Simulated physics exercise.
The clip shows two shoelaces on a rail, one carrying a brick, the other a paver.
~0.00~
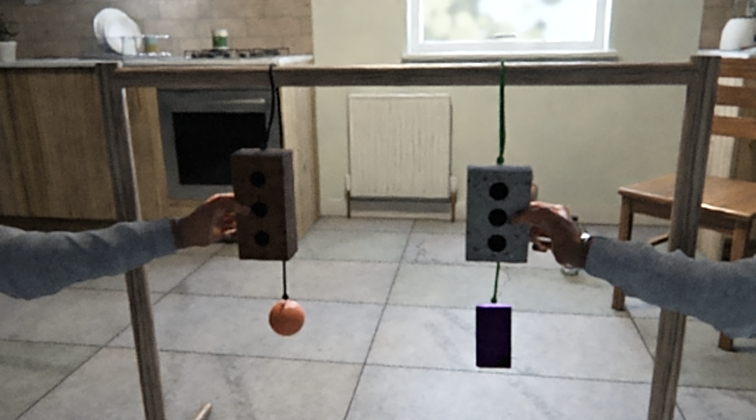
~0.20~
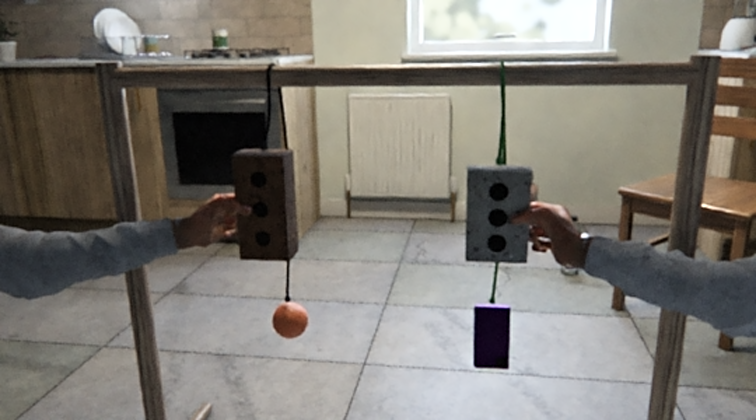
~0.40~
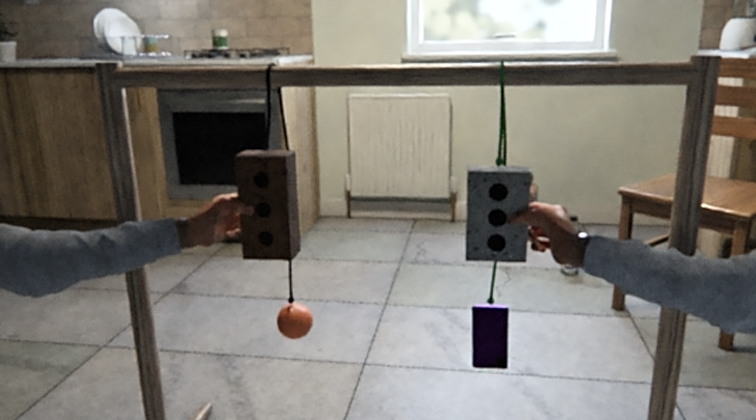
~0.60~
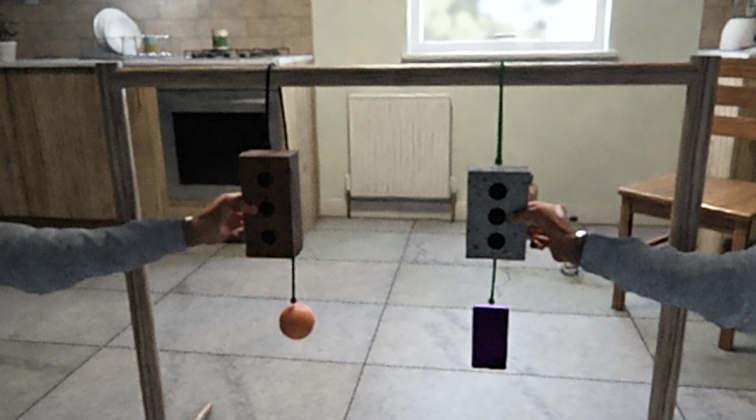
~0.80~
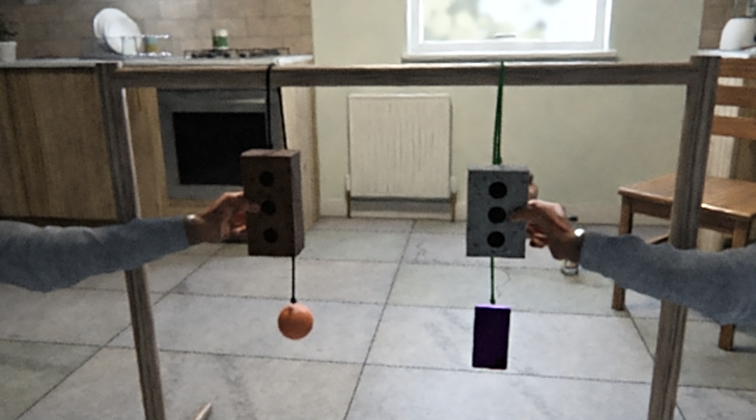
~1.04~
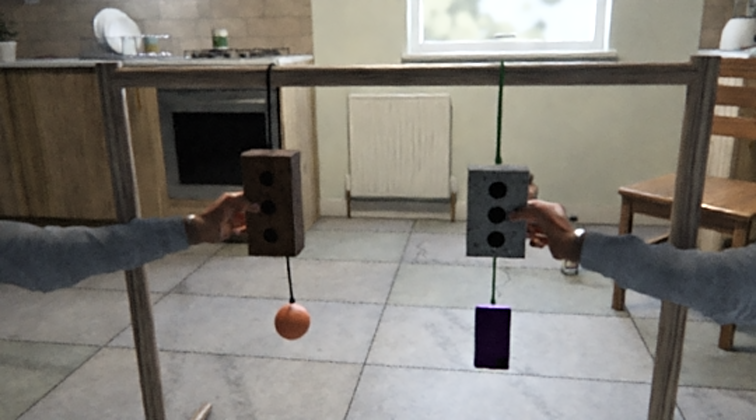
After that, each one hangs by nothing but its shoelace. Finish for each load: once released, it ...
The brick drops; the paver drops.
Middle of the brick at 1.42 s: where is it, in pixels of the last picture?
You'd find it near pixel (284, 331).
After 1.42 s, brick dropping near (284, 331); paver dropping near (493, 327).
After 1.72 s, brick on the floor; paver on the floor.
At rest, brick on the floor; paver on the floor. The brick pulls its rope through and the paver runs down to the floor.
